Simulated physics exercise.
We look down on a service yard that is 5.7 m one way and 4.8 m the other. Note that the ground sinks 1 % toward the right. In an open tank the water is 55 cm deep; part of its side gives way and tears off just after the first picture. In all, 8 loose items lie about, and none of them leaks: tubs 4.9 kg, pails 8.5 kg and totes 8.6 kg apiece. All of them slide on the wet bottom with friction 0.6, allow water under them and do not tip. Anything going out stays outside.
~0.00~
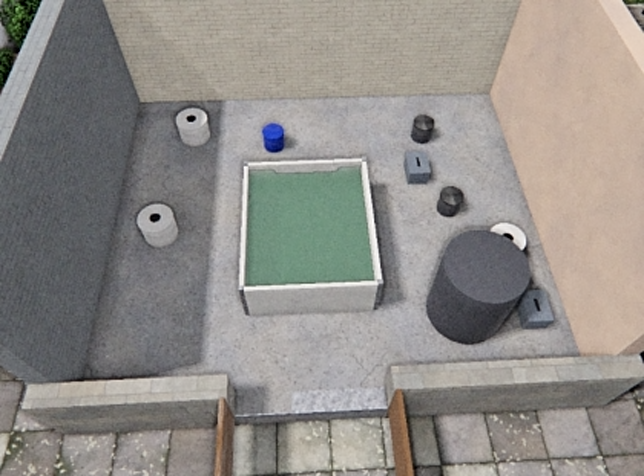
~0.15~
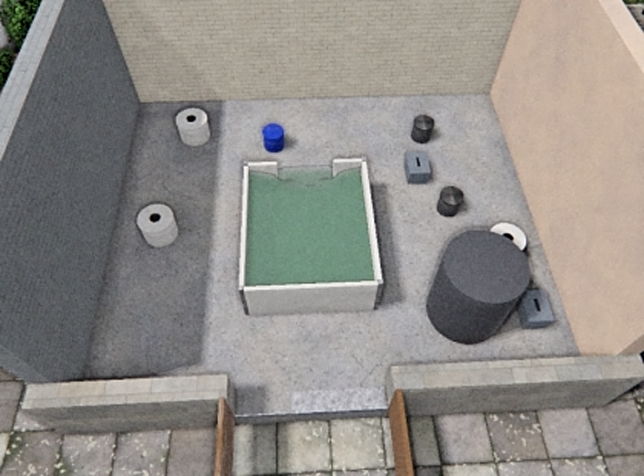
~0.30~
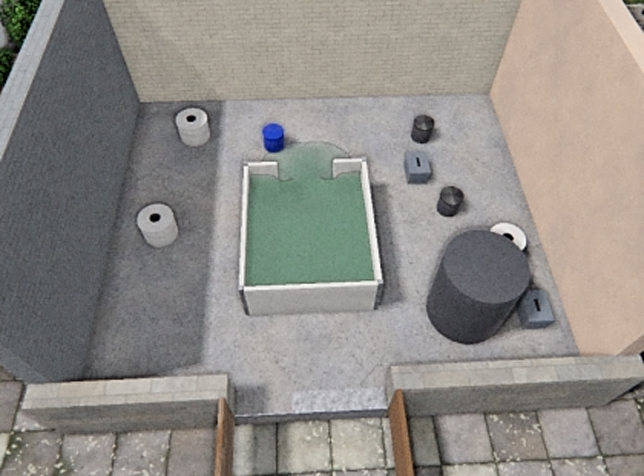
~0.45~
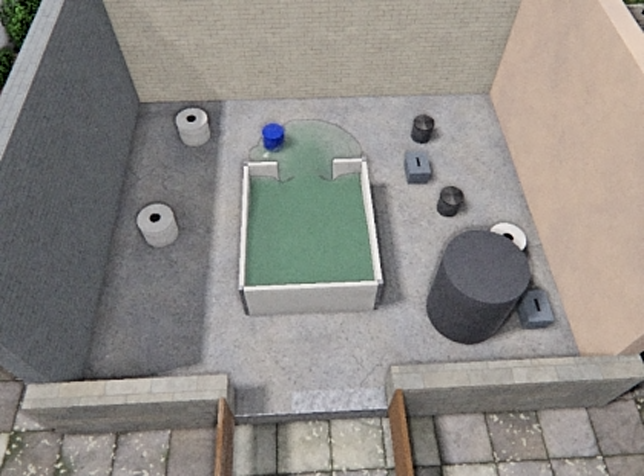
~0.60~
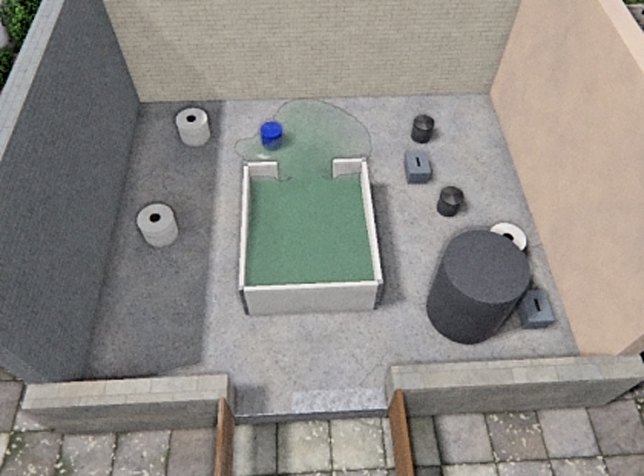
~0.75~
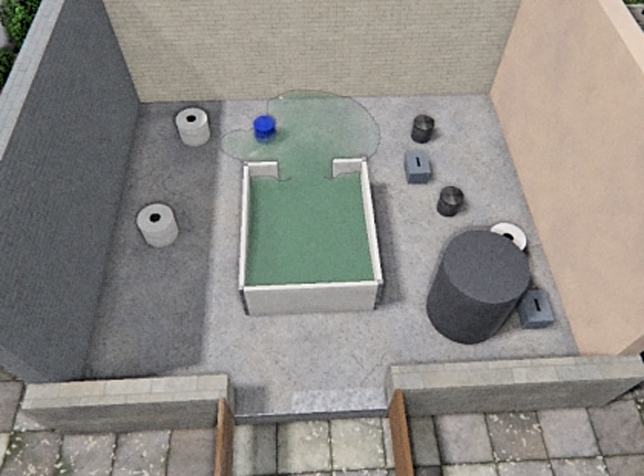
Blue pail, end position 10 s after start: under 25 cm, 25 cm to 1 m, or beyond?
Expect it to get flushed away.
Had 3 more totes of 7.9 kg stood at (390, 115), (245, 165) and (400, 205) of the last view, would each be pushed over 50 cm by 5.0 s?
Taking them in order: Far enough, not far enough and not far enough.
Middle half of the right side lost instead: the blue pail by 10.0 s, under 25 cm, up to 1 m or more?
Outcome for the blue pail: It remains nearly still.
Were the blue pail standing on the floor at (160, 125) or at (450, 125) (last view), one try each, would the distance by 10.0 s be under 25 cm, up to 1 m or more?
First it is swept away, then it drifts a modest way.
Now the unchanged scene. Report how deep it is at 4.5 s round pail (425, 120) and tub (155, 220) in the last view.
Roughly 3 and 2 cm.
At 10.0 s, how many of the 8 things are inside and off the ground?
I'd say 2 of them.
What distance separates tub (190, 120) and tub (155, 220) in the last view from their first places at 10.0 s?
In that order: Gone out, 150 cm.
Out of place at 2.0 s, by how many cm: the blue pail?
Around 140 centimetres.
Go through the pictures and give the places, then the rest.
In the first picture, the blue pail at (273, 131) rests on the ground; water covers 2.7 m2; 0 of 8 have shifted.
In the second picture, the blue pail at (273, 131), on the bottom; water covers 3.1 m2; 0 of 8 have shifted.
In the third picture, the blue pail at (273, 131) rests on the ground; 3.7 m2 under water; 0 of 8 have shifted.
In the fourth picture, the blue pail at (273, 131), on the bottom; water covers 4.4 m2; 0 of 8 have shifted.
In the fifth picture, the blue pail at (271, 129) rests on the ground, 5 cm from its start; water covers 5.2 m2; 0 of 8 have shifted.
In the sixth picture, the blue pail at (264, 123), on the bottom, 22 cm from its start; 5.9 m2 under water; 1 of 8 have shifted.
After 2.0 s the blue pail is near (188, 99), 1.5 m from its start, afloat; 0 of 8 are out; 1 afloat.
After 4.5 s the blue pail is near (152, 201), 2.0 m from its start, aground; 0 of 8 are out; 1 afloat.
After 7.0 s the blue pail is near (152, 201), 2.0 m from its start, aground; 0 of 8 are out; 4 afloat.
After 10.0 s the blue pail is near (152, 201), 2.0 m from its start, aground; 1 of 8 are out; 2 afloat.
